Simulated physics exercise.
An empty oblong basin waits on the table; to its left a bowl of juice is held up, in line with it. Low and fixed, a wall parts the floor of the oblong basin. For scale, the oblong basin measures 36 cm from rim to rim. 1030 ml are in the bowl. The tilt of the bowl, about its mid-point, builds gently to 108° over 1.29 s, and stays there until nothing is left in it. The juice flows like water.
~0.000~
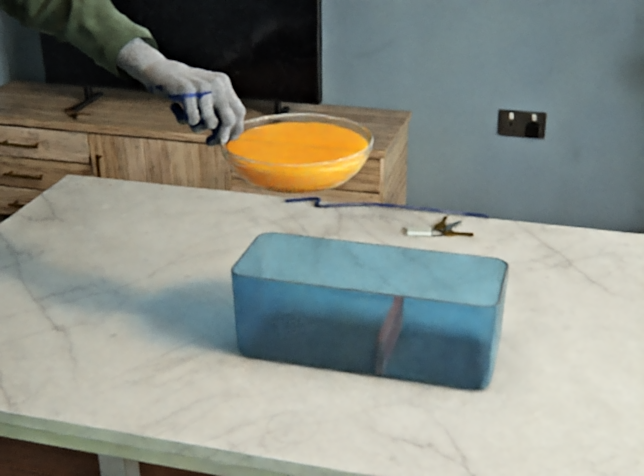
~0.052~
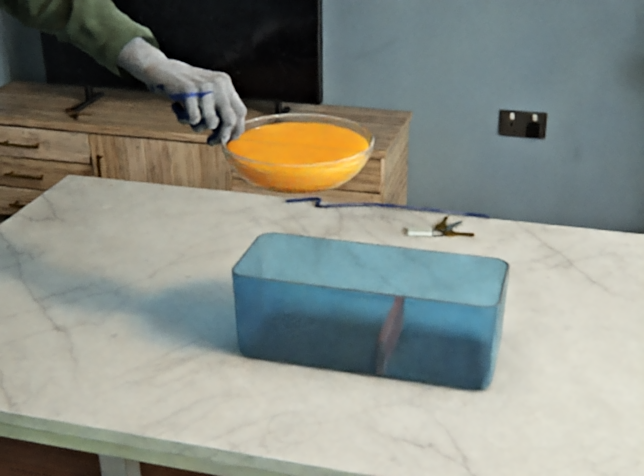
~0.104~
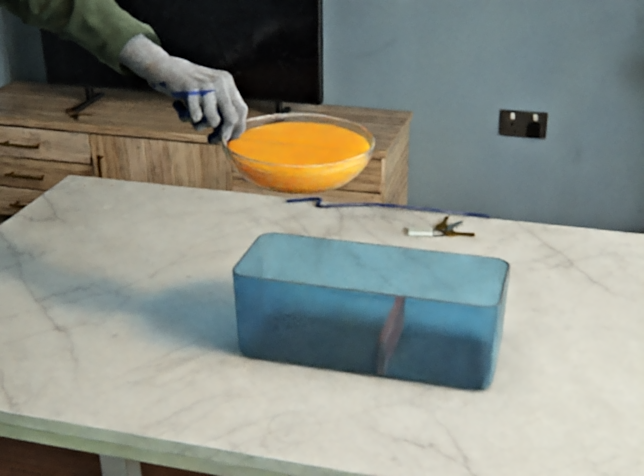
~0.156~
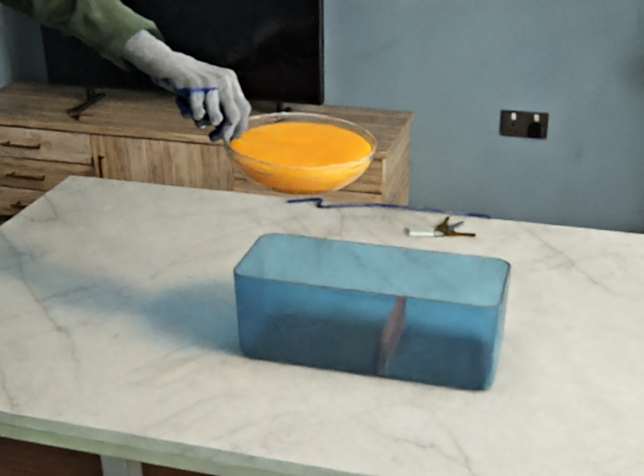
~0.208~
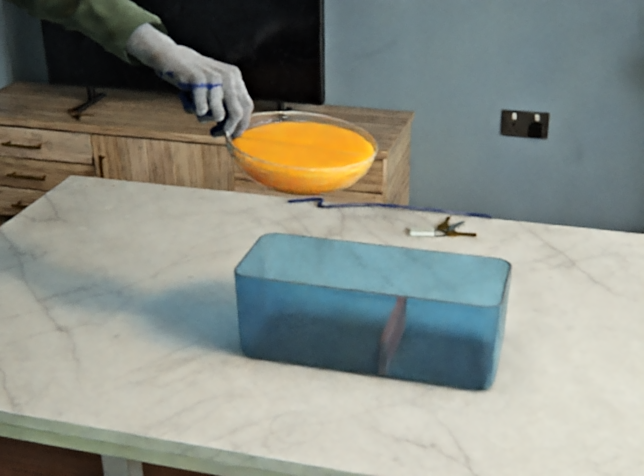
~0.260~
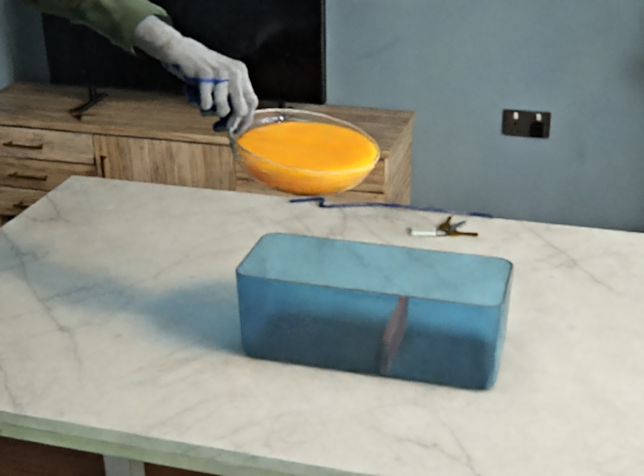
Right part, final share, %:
67 %.
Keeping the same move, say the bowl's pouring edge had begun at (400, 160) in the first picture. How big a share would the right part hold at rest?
Result then: Approx. 75 %.
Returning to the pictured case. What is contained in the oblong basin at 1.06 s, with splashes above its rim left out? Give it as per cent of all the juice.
I'd put it at roughly 88 per cent.
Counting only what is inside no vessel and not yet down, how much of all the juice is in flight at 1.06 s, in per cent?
Roughly 1 %.
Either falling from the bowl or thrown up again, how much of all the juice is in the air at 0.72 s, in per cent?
Roughly 44 percent.
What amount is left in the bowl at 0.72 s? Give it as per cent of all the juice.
Still held: Roughly 20 % of the total.
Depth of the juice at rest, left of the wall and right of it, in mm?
The left side settles near 8 mm and the right side near 38 mm.
Then, 0.72 s in, the tilt is 64° and 20 per cent is still to pour, 1 is left of the wall and 32 right of it.
Then, 1.06 s in, the tilt is 99° and 0 per cent is still to pour, 21 is left of the wall and 66 right of it.
Then, 1.41 s in, the tilt is 108° and 0 per cent is still to pour, 22 is left of the wall and 67 right of it.
Then, 1.79 s in, the tilt is 108° and 0 per cent is still to pour, 22 is left of the wall and 67 right of it.
Finally, 22 per cent lies left of the wall, 67 right of it and 11 outside.
